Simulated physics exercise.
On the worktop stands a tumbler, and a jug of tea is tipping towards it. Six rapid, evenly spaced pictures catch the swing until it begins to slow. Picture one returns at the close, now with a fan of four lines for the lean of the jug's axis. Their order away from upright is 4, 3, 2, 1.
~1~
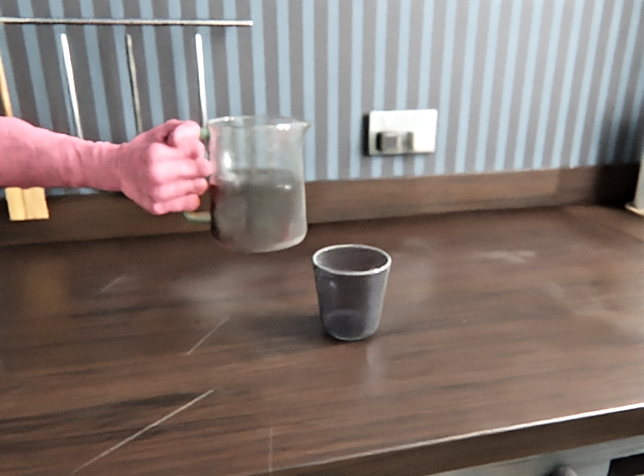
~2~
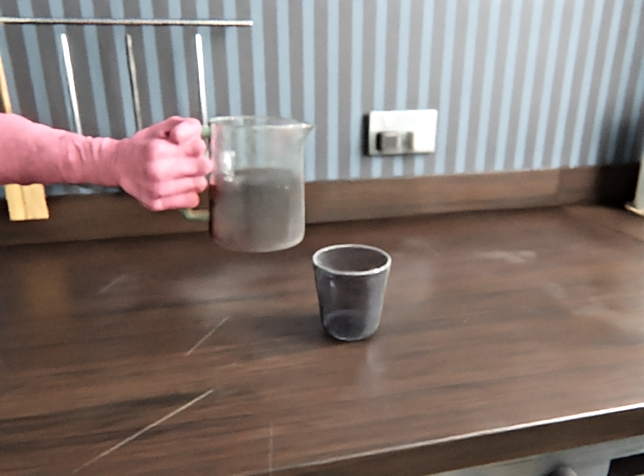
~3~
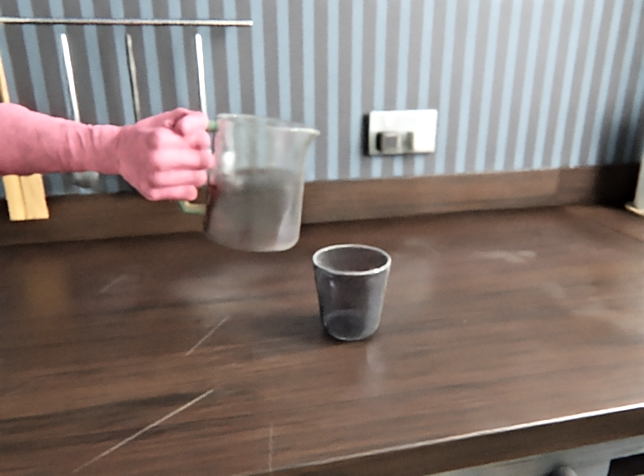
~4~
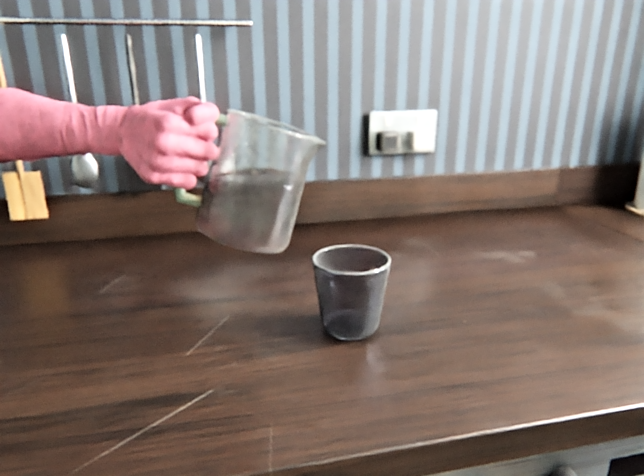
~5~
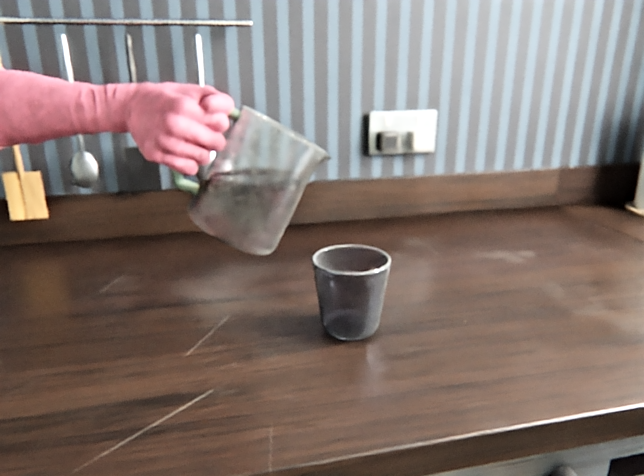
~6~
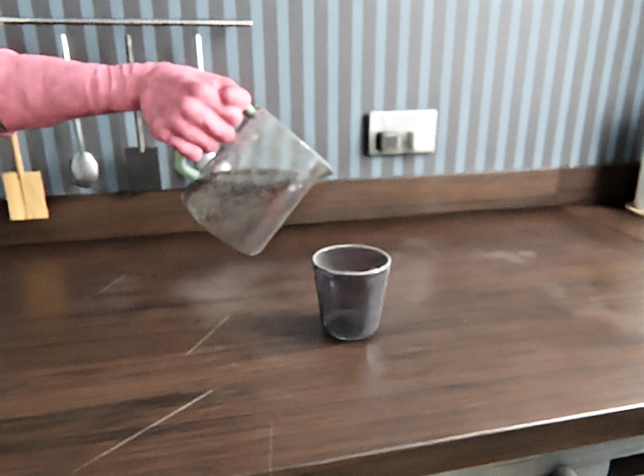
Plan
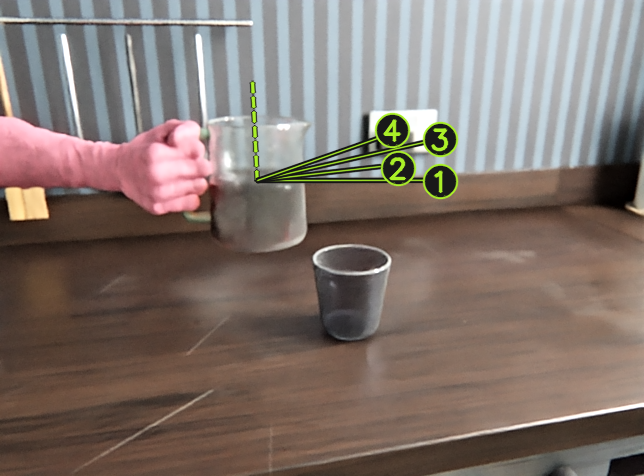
A pink-sleeved arm and hand reach in from the left, holding a clear glass jug of greyish liquid above a dark brown wooden worktop, seen from the front and slightly above. An empty-looking grey tumbler stands near the centre, before a blue-and-grey striped wall with a white socket and hanging utensils. The hand steadily tilts the jug rightward, its lip lowering, while the tumbler and view stay still.
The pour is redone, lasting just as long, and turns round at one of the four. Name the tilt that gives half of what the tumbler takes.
Take 4.
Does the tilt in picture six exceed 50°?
No, it does not.
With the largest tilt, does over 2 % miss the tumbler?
Yes.
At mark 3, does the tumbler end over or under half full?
Over.
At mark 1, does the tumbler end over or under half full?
Over half.
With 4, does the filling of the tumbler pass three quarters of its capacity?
No, less.
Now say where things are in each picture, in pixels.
In the first picture, upright, lip at (310, 123); rim of the tumbler round (351, 258); nothing has left yet.
In the second picture, tipped about 2°, lip at (312, 125); nothing has left yet.
In the third picture, tipped about 8°, lip at (317, 131); nothing has left yet.
In the fourth picture, tipped about 18°, lip at (324, 142); nothing has left yet.
In the fifth picture, tipped about 29°, lip at (329, 156); nothing has left yet.
In the sixth picture, tipped about 42°, lip at (332, 172); nothing has left yet.
On the marked copy, 1 at (423, 180); 2 at (380, 166); 3 at (423, 142); 4 at (377, 138).
Choosing 1, the tumbler ends with about 80 % of what it can hold; 18 % of the tea is spilt.
Choosing 2, the tumbler ends with about 69 % of what it can hold; 14 % of the tea is spilt.
Choosing 3, the tumbler ends with about 62 % of what it can hold; 7 % of the tea is spilt.
Choosing 4, the tumbler ends with about 51 % of what it can hold.
